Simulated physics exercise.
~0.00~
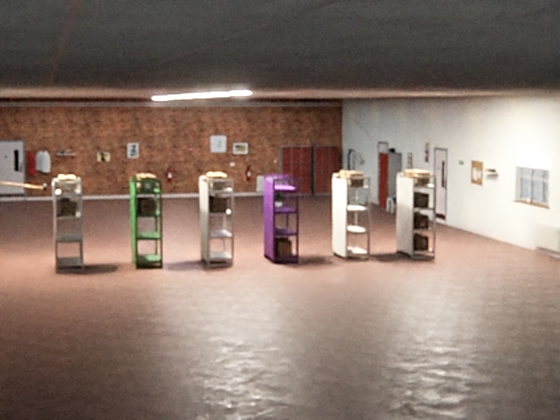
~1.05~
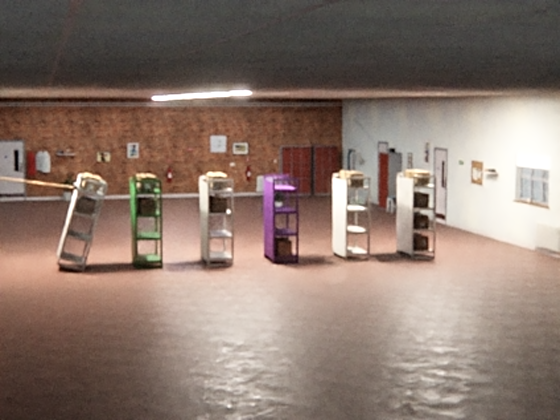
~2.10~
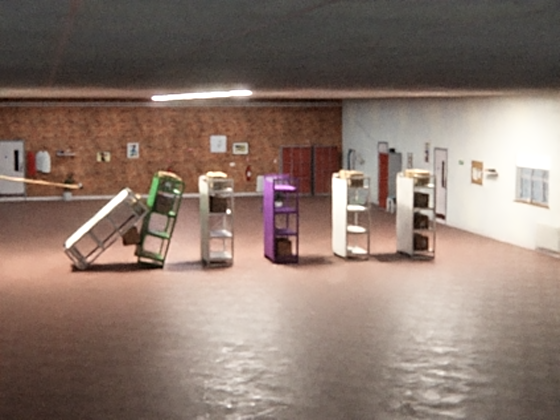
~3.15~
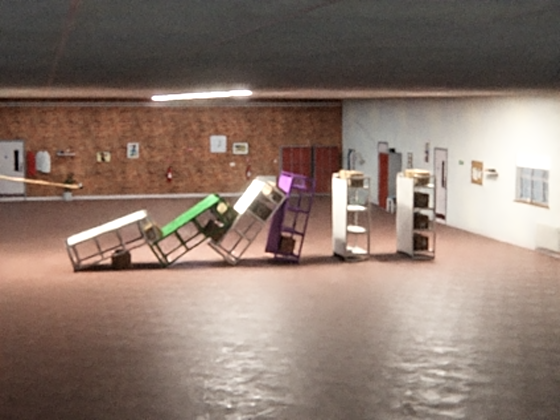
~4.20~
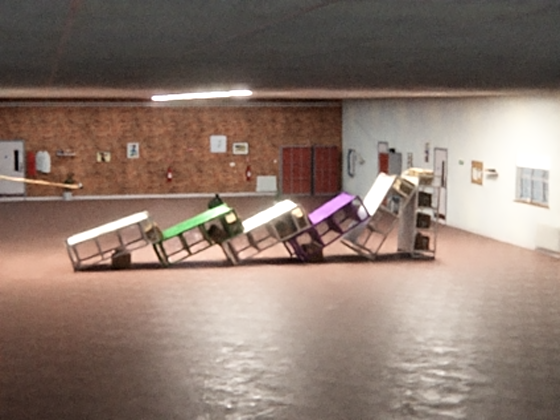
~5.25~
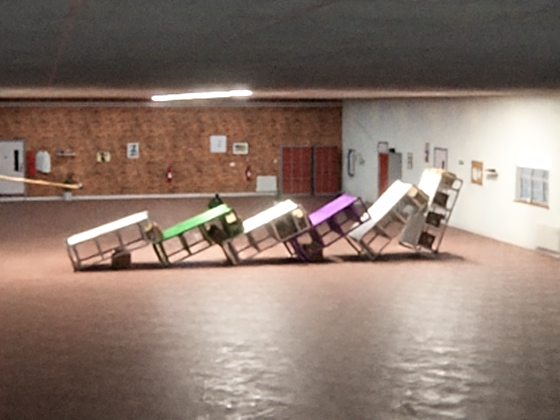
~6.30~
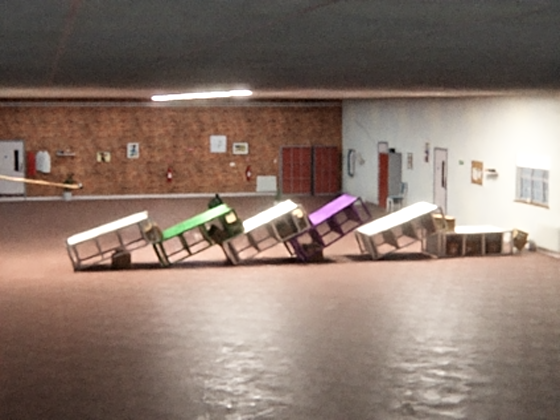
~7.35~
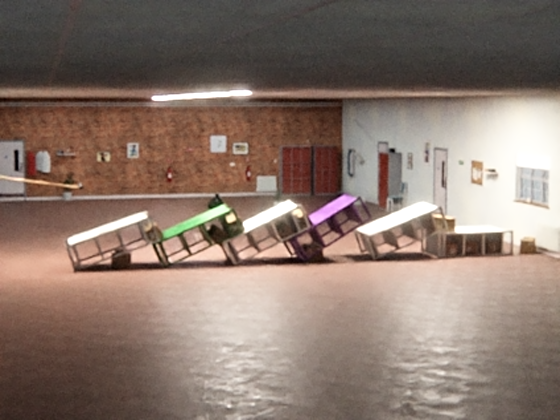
A pole tips the leftmost of six shelving racks, and all topple rightward in turn.
